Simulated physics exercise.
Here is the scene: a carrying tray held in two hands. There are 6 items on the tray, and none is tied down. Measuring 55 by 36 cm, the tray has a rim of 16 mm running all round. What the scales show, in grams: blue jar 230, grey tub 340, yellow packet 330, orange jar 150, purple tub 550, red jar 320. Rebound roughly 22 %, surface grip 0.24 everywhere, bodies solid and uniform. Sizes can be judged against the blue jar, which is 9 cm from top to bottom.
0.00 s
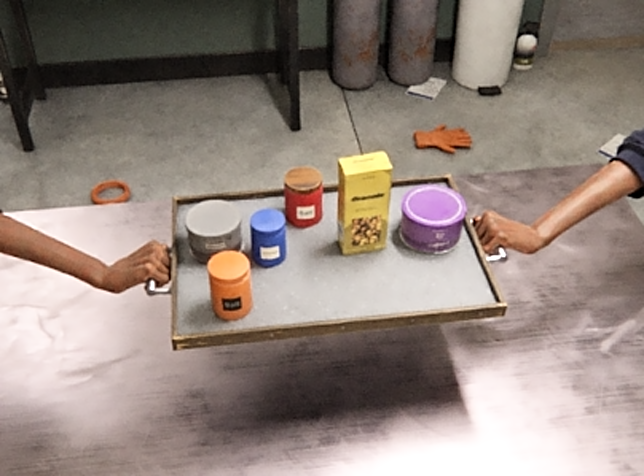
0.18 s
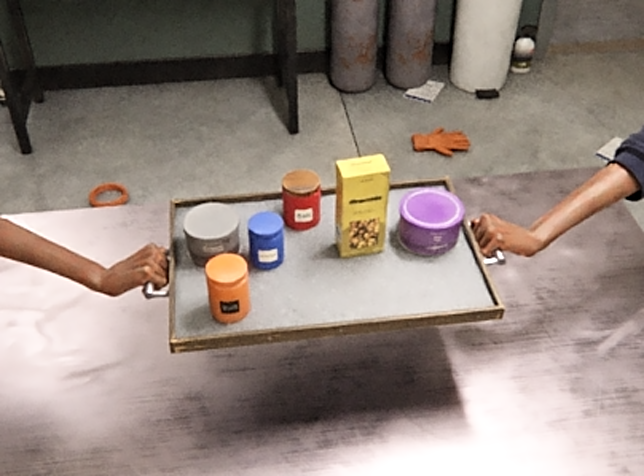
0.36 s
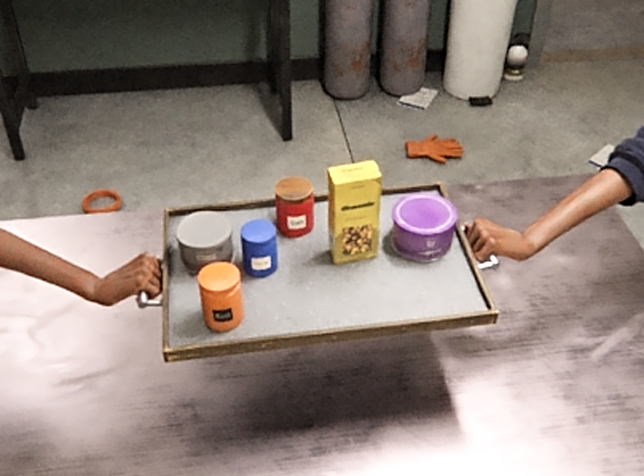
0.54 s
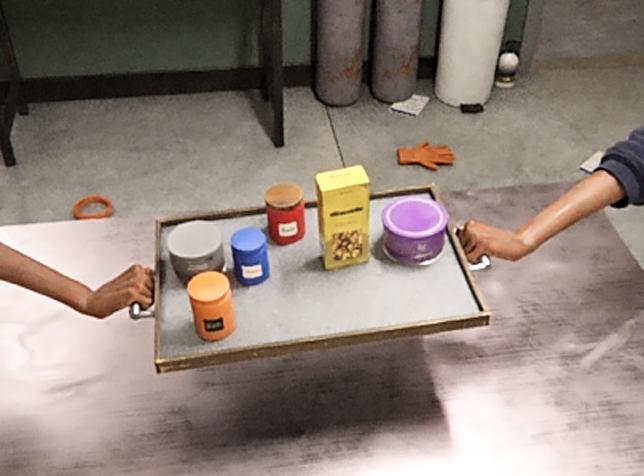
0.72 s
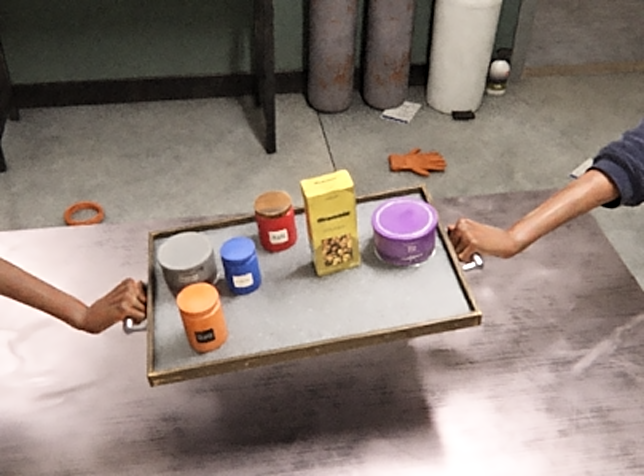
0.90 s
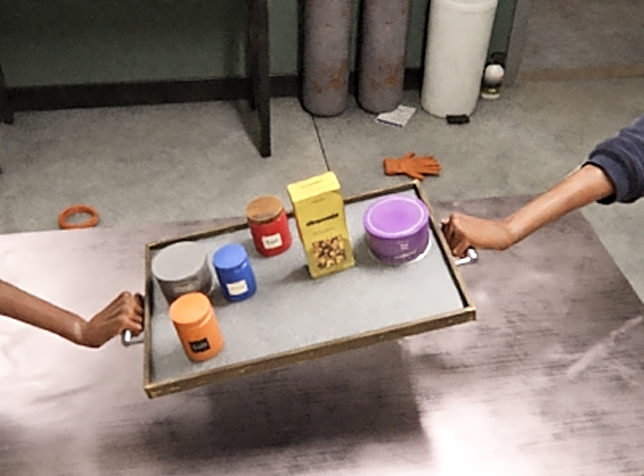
Two hands holding a tray of colourful jars, tubs and a yellow packet above a table, gradually lowering its left side.
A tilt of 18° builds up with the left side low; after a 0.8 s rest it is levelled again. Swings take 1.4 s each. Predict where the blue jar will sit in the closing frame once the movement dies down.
I would say around (161, 293).
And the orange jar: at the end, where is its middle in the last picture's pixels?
You'll see it about at (163, 317) in the last picture.
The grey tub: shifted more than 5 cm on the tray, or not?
Grey tub: Unmoved.
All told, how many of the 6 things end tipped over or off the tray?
That makes 0.
After 1.60 s, tilt 18°, left edge down; blue jar slid 5 cm near (211, 287); yellow packet slid 10 cm; purple tub slid 9 cm.
After 2.00 s, tilt 18°, left edge down; blue jar slid 13 cm near (173, 320); red jar tipped 4° from how it sat; yellow packet slid 20 cm.
At rest (4.2 s), not toppled but over 5 cm from the start, blue jar, yellow packet, orange jar, purple tub and red jar; grey tub in place, give or take 5 cm. Seen from the same camera at the end, blue jar near (161, 293).
